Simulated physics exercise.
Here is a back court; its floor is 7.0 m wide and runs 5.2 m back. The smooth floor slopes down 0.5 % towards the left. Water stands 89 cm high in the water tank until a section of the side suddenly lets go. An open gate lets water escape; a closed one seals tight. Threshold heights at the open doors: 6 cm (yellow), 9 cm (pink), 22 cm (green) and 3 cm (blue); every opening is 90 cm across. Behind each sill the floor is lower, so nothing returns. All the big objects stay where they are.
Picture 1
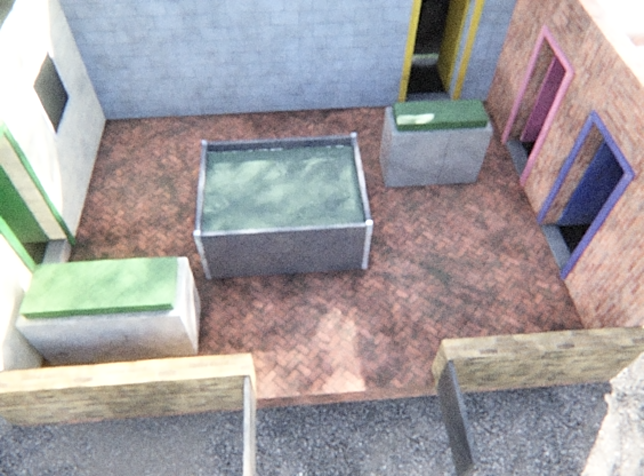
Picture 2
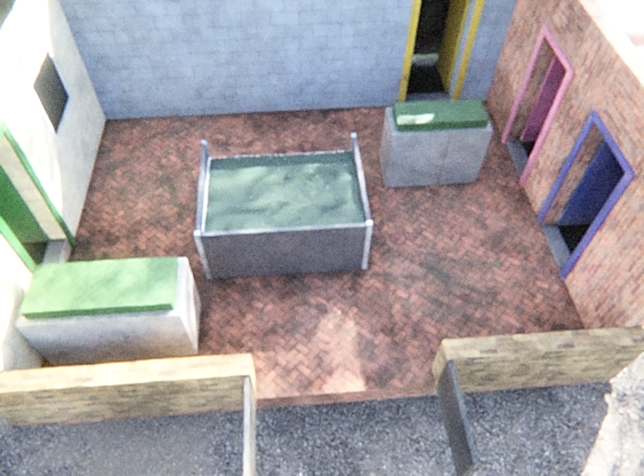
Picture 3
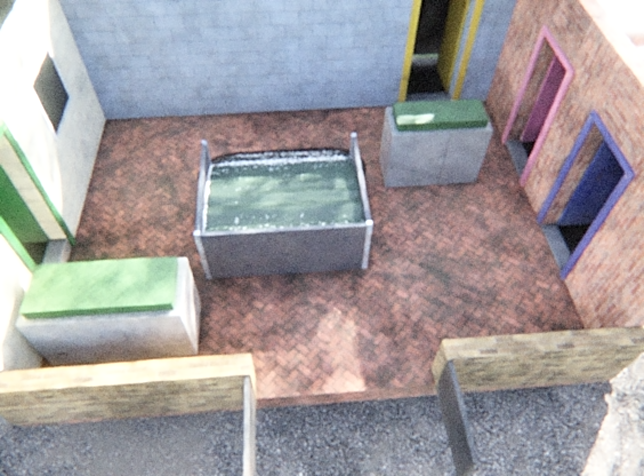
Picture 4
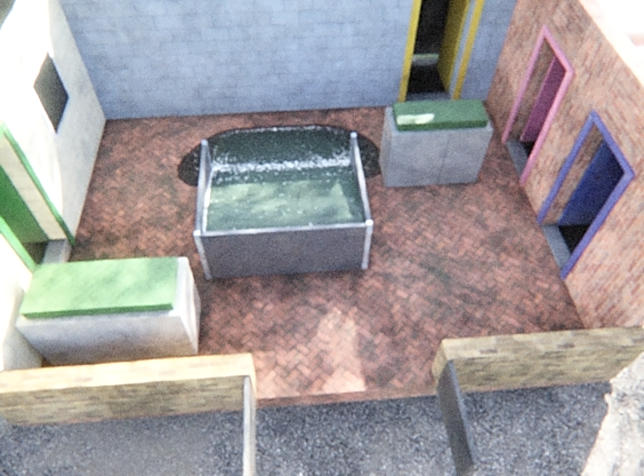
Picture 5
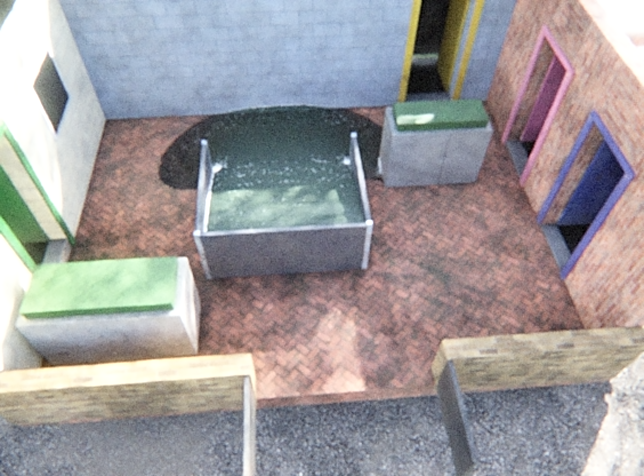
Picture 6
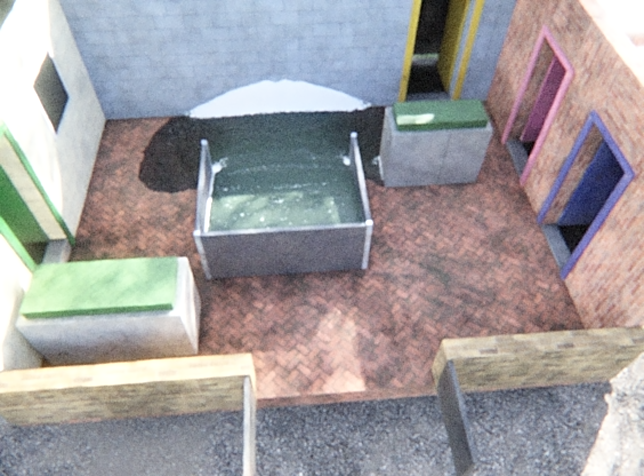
A water tank in a brick-floored court opens at the back and water spreads behind it.
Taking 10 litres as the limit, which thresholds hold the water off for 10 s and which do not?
The water let in: At the yellow door it exceeds the limit; at the pink door it passes the limit; at the green door it stays under the limit; at the blue door it passes the limit.
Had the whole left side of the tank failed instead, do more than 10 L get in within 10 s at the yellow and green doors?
Then: Yellow above, green over.
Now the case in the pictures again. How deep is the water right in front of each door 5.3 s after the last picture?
Depths in cm: Yellow 13, pink 10, green 19, blue 4.
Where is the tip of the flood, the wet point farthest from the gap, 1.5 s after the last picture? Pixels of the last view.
Around (487, 106).
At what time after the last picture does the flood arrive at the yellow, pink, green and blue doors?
Arrival: Yellow 0.3 s, pink 1.3 s, green 1.8 s, blue 2.0 s.
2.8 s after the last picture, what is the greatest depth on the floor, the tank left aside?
Up to some 32 cm.
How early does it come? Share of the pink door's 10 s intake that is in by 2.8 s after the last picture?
Some 55 per cent by then.
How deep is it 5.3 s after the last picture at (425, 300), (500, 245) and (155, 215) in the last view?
In that order: 11, 3 and 9 cm.
Then, 0.7 s after the last picture water covers 30 % of the floor and is deepest (58 cm) near (275, 116); yellow door 12 cm at the sill, 1 L in, pink door not reached, green door not reached, blue door not reached.
Then, 1.5 s after the last picture water covers 40 % of the floor and is deepest (50 cm) near (105, 125); yellow door 13 cm at the sill, 19 L in, pink door 12 cm at the sill, 0 L in, green door not reached, blue door not reached.
Then, 2.8 s after the last picture water covers 65 % of the floor and is deepest (32 cm) near (71, 305); yellow door 13 cm at the sill, 39 L in, pink door 20 cm at the sill, 62 L in, green door 9 cm at the sill, 0 L in, blue door 4 cm at the sill, 0 L in.
Then, 5.3 s after the last picture water covers 95 % of the floor and is deepest (20 cm) near (71, 305); yellow door 13 cm at the sill, 150 L in, pink door 10 cm at the sill, 111 L in, green door 19 cm at the sill, 2 L in, blue door 4 cm at the sill, 4 L in.
Then, 9.3 s after the last picture water covers 100 % of the floor and is deepest (16 cm) near (105, 125); yellow door 6 cm at the sill, 175 L in, pink door 6 cm at the sill, 113 L in, green door 9 cm at the sill, 2 L in, blue door 8 cm at the sill, 30 L in.
